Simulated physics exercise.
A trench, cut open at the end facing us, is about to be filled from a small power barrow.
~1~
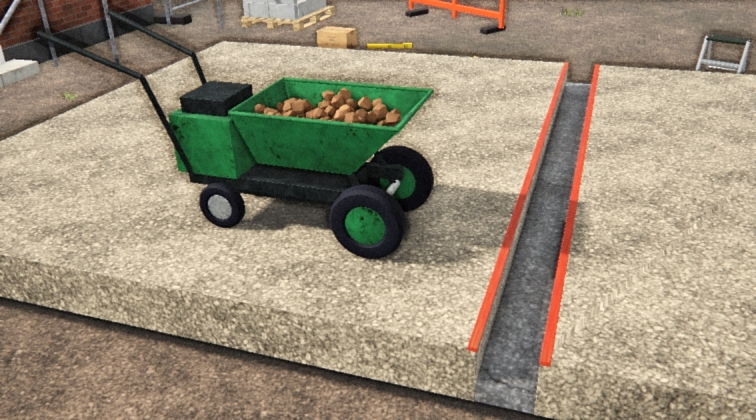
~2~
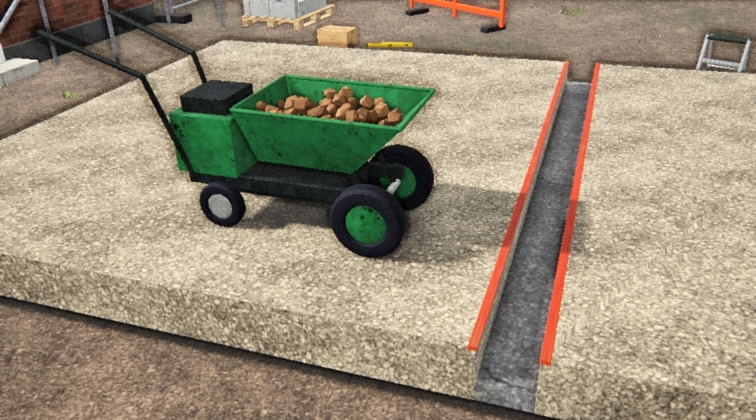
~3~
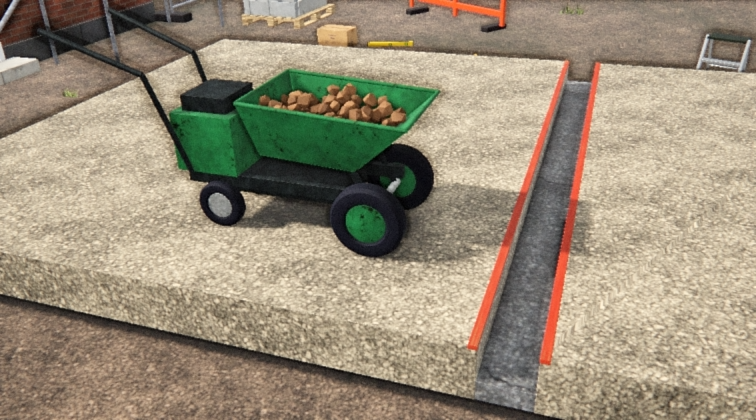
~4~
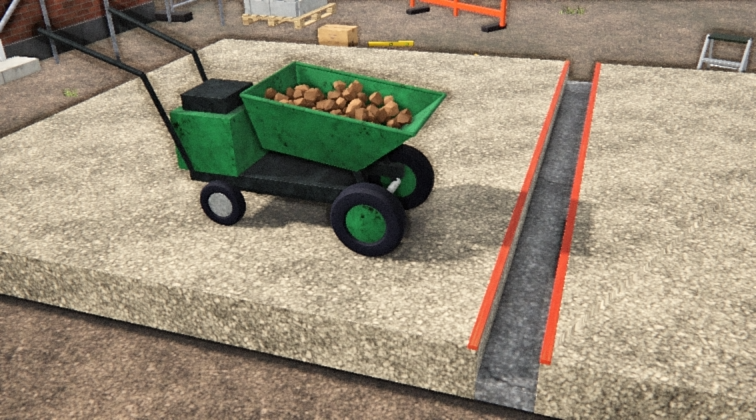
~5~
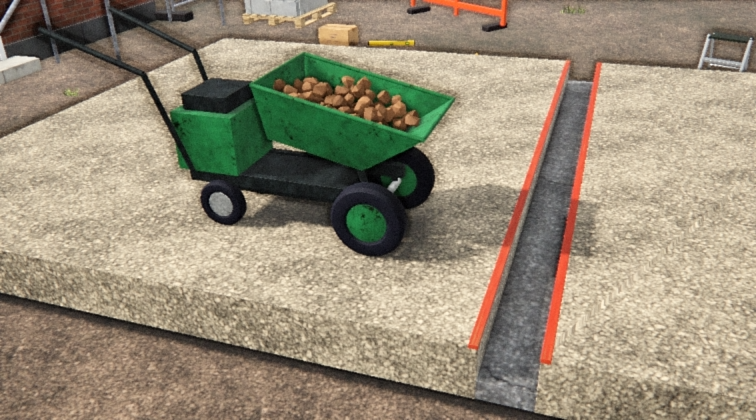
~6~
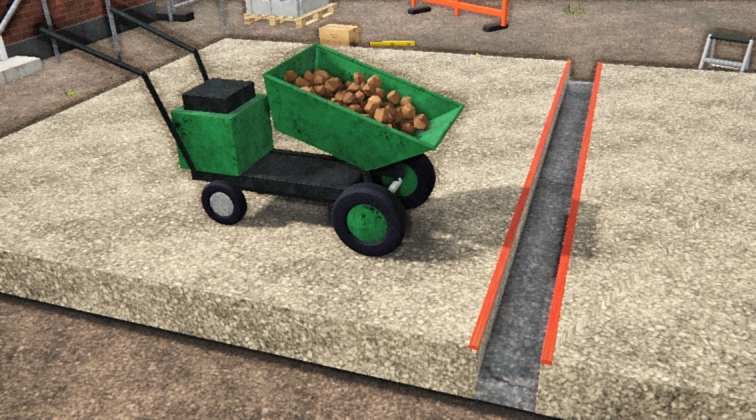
In the video, a green power barrow loaded with brown clods stands on a pale slab, left of a narrow trench edged with orange strips. Its skip gradually tilts forward toward the right, the back rising while the clods stay inside.
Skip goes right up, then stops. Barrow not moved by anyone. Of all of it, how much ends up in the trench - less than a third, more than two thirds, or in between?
Of all of it, more than two thirds ends up there.
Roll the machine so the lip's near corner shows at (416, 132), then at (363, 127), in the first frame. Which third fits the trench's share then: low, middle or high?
Well, for the first stop the answer is beyond two thirds, and for the second it is the middle third.
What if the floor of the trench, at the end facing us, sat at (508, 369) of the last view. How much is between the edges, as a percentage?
About 60 per cent.
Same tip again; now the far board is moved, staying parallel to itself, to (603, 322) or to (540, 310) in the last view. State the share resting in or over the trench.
The first try gives 100 percent, then the second gives 70 percent.
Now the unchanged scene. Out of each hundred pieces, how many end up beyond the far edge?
Result: Close to 5 %.
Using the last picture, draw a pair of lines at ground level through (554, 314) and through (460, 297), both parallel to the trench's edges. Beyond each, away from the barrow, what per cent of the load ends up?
Close to 10 per cent, then close to 100 per cent.
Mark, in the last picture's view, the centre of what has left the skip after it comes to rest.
Around (533, 264).
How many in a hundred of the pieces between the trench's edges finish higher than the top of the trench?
15 %.
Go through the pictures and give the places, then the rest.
The first picture shows lip of the skip (398, 130), level; top of the load (320, 114), clay clods; first edge of the trench (487, 303); far edge (554, 315), the trench under half as wide as the skip, and about as deep as wide.
The second picture shows lip of the skip (401, 130), level; top of the load (321, 112).
The third picture shows lip of the skip (405, 131), tipped barely; top of the load (317, 110).
The fourth picture shows lip of the skip (413, 135), tipped a little; top of the load (300, 105).
The fifth picture shows lip of the skip (423, 140), tipped a little; top of the load (308, 98).
The sixth picture shows lip of the skip (434, 148), tipped clearly; top of the load (319, 92); first edge of the trench (488, 301); far edge (555, 313).
Just after the last frame, skip tipped steeply; every one in the skip.
A moment on, skip tipped steeply; the larger part in the skip; about a tenth short of the trench; about a tenth in or heaped over the trench; about a tenth falling.
Further on, skip tipped right over; about a tenth in the skip; about a tenth short of the trench; the larger part in or heaped over the trench; about a tenth beyond it.
When it is over, skip tipped right over; about a tenth short of the trench; the larger part in or heaped over the trench; about a tenth beyond it.
